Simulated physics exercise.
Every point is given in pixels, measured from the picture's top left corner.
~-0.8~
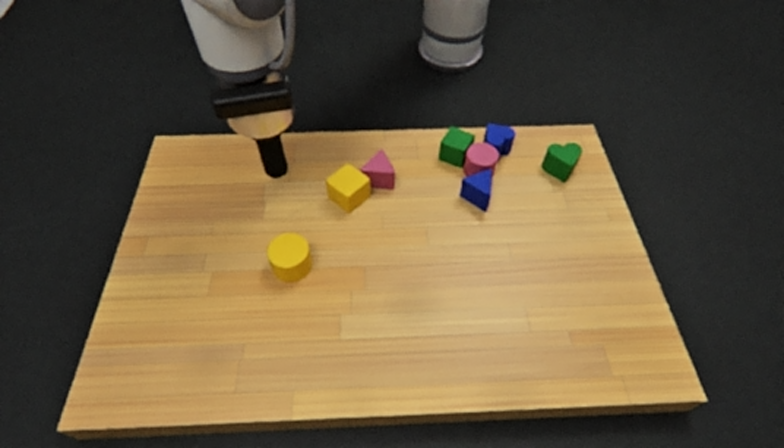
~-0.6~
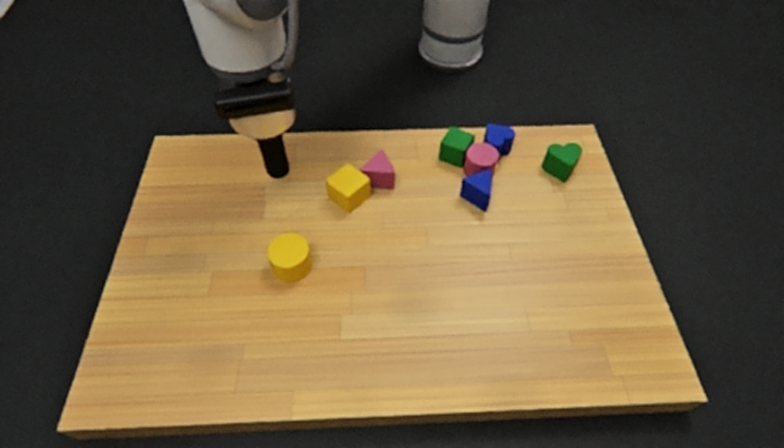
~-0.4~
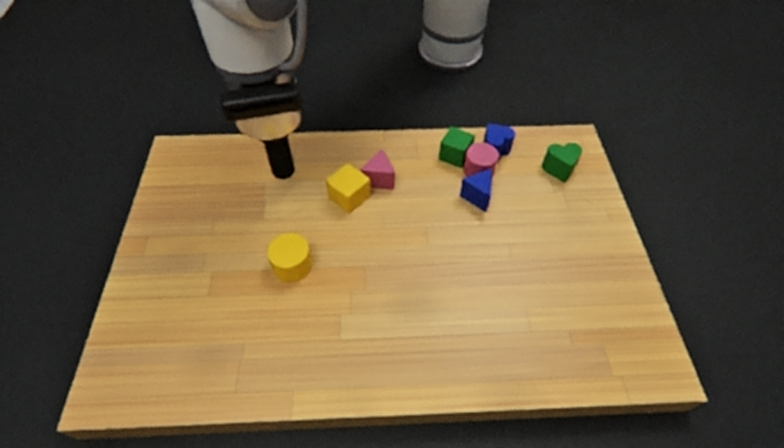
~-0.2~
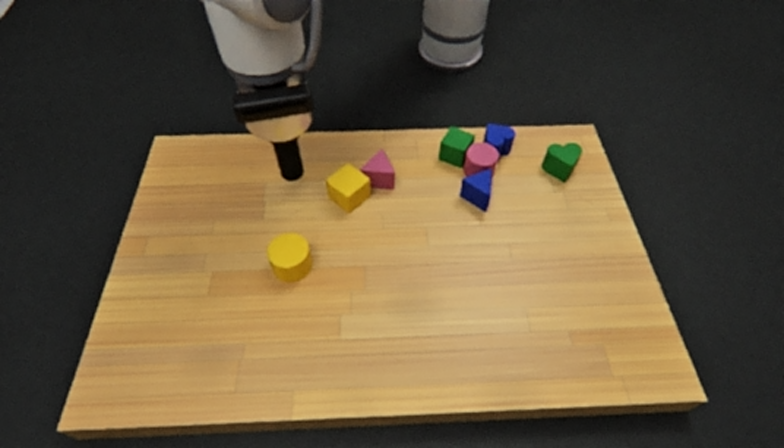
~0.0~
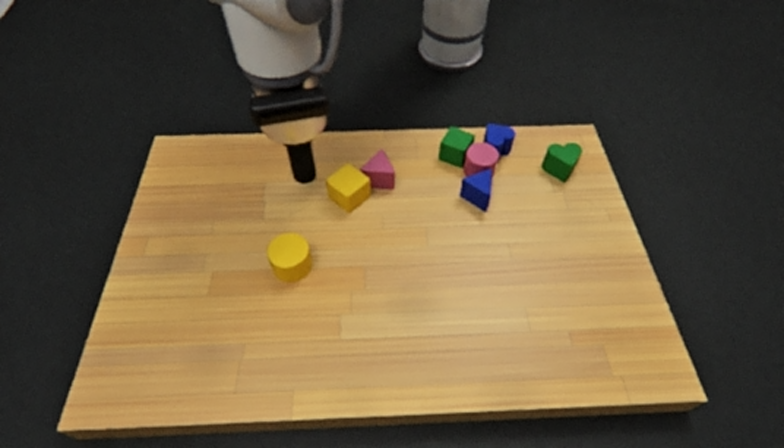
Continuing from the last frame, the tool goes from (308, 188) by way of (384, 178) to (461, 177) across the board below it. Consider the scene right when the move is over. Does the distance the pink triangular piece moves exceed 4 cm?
I expect so.
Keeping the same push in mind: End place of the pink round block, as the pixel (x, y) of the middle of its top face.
At pixel (501, 153).
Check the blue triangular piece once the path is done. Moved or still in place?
Well, the blue triangular piece shifts from its place.
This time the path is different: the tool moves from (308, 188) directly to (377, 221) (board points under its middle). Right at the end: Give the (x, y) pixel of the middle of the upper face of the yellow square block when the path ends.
The centre of its top face lies at (393, 186).
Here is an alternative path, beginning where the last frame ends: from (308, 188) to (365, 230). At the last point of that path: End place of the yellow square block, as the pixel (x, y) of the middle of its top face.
The spot you're after is about (373, 187) in the image.
What follows on the original path. One third of the way, tool at (358, 166); yellow square block at (358, 183), turned 35° clockwise; pink triangular piece at (386, 163), turned 25° anticlockwise.
Two thirds of the way, tool at (411, 166); yellow square block at (359, 183), turned 40° clockwise; pink triangular piece at (433, 164), turned 20° anticlockwise.
At the end, tool at (463, 165); yellow square block at (359, 183), turned 40° clockwise; pink triangular piece at (484, 169); blue triangular piece at (488, 186), turned 25° clockwise; pink round block at (501, 153).
